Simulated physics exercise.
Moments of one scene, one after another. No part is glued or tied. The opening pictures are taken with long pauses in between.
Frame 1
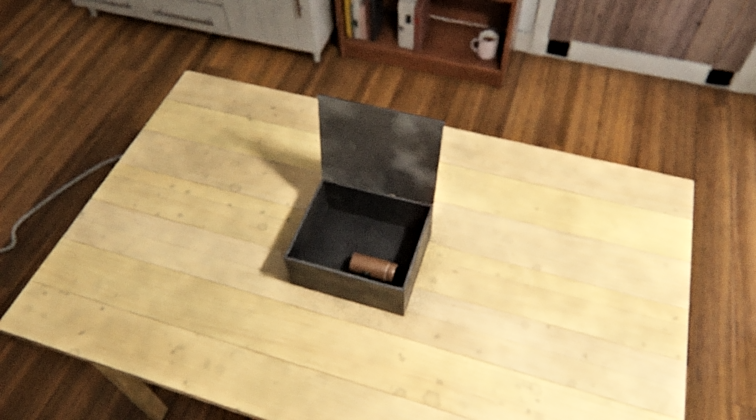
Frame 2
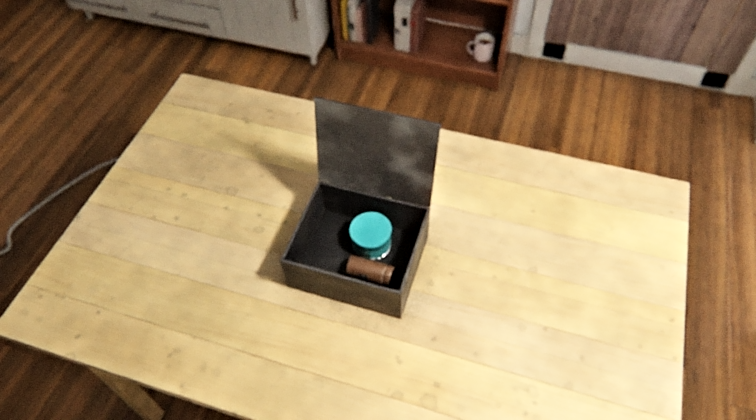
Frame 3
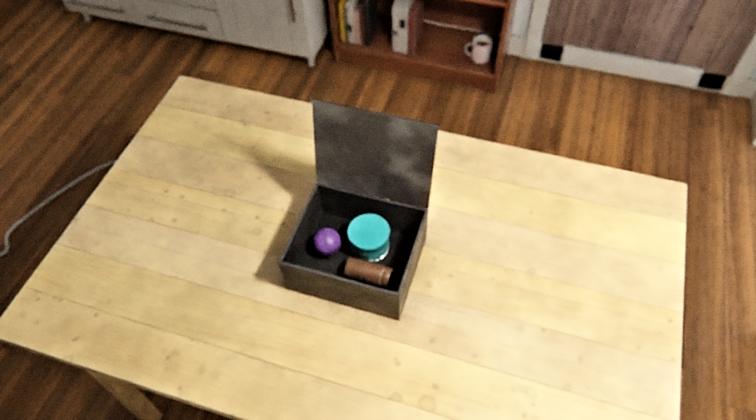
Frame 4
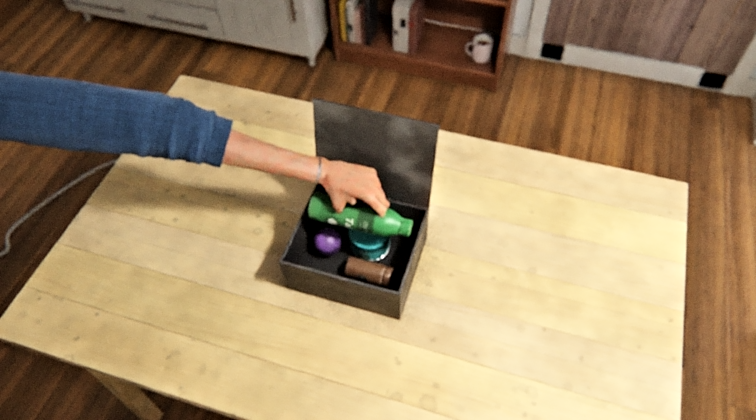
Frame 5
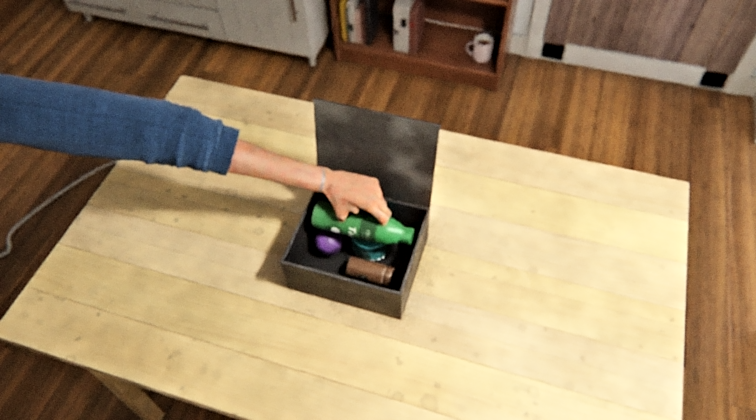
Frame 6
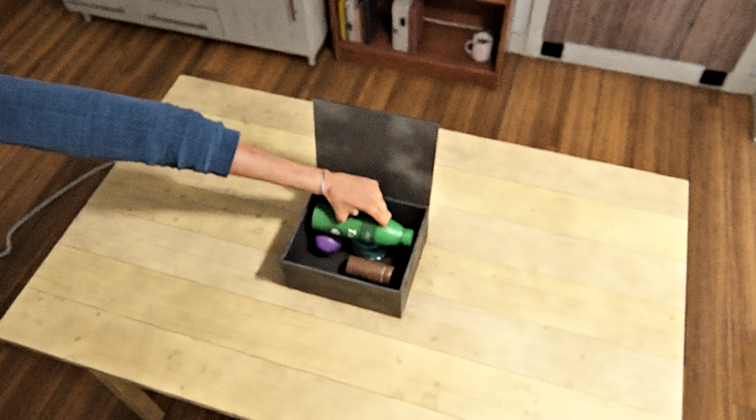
A hand lowers a green bottle into a dark box holding a tub, ball and shaker.
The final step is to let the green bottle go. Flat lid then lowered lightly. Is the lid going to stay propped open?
Yes, it stays open.
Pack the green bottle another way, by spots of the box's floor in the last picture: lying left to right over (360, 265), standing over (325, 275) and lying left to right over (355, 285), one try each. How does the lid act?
With the first placement it closes properly, with the second it doesn't close, and with the third it closes properly.
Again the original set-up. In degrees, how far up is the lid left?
Near 25° up from the rim.
Then, 0.90 s after the last picture, lid starting down; green bottle rolled about its own width near (371, 212); purple ball rolled a little.
Then, 1.40 s after the last picture, lid 70° above the rim; green bottle rolled about its own width near (371, 212); purple ball rolled a little.
Then, 1.80 s after the last picture, lid 34° above the rim; green bottle rolled about its own width near (371, 212); purple ball rolled a little.
At rest, lid 25° above the rim; moved from the start, green bottle; the other 3 in place. Seen from the same camera at the end, green bottle near (370, 212).
